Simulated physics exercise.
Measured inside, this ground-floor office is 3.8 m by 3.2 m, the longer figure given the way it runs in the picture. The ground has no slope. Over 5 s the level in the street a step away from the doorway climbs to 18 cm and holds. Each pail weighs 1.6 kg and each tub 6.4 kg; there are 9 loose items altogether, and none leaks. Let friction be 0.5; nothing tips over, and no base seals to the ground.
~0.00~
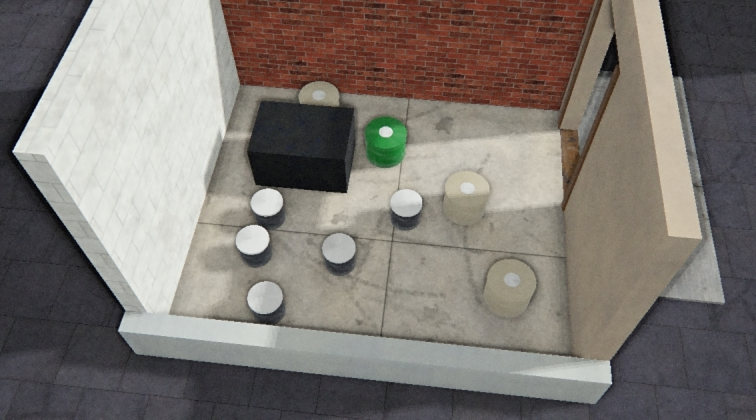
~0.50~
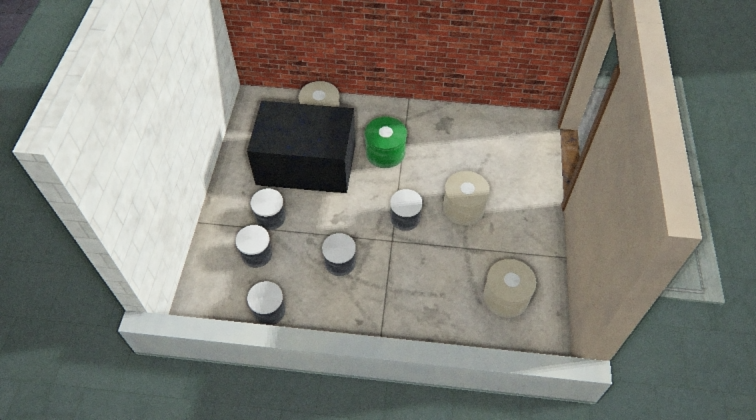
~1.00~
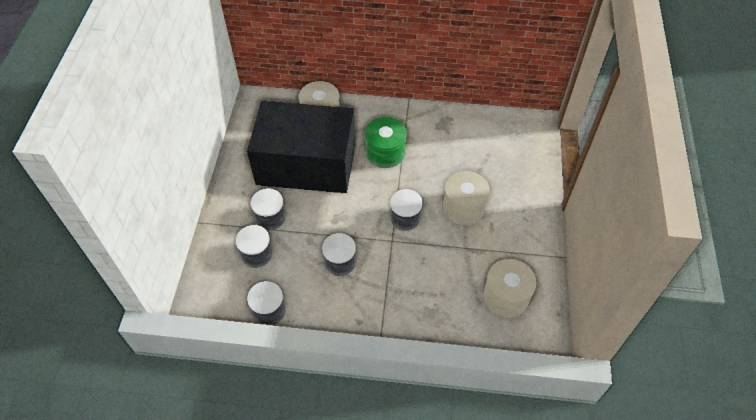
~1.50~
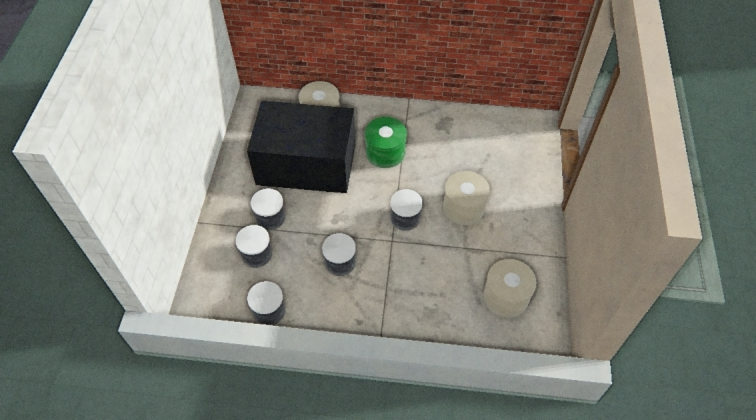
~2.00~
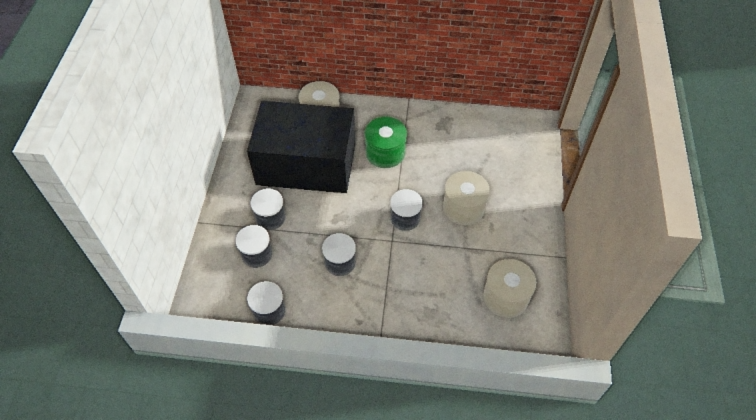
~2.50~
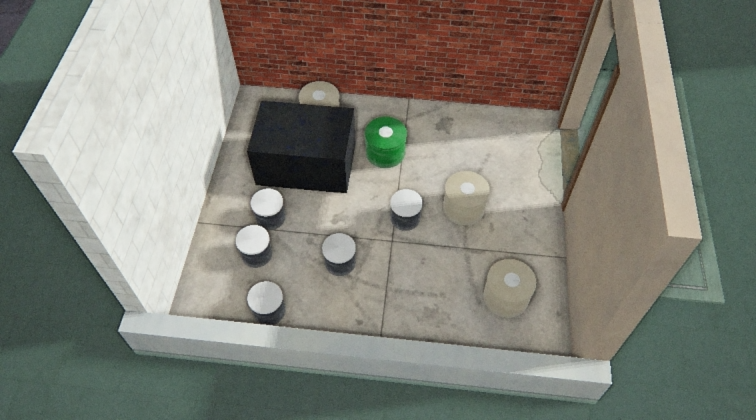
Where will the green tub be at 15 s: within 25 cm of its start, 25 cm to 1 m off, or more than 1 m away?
More than 1 m away.
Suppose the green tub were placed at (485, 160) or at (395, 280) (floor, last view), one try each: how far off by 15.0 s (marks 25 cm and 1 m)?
Respectively, it ends up distant and ends up distant.
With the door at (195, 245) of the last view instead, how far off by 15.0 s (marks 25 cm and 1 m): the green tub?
The green tub goes a bit.
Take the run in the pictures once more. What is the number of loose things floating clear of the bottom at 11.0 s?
I get 8.
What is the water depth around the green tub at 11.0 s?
About 8 cm.
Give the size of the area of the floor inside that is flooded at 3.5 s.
Flooded: Near 1.5 m2.
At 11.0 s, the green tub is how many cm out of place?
Around 150 centimetres.
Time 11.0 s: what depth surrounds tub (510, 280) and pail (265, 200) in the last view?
Depth approx. 2 cm / 11 cm.
After 3.5 s the green tub is near (386, 132), 0.0 m from its start, aground; 0 afloat.
After 6.8 s the green tub is near (375, 124), 0.1 m from its start, afloat; 3 afloat.
After 11.0 s the green tub is near (233, 147), 1.6 m from its start, afloat; 8 afloat.
After 15.0 s the green tub is near (240, 203), 1.7 m from its start, afloat; 9 afloat.
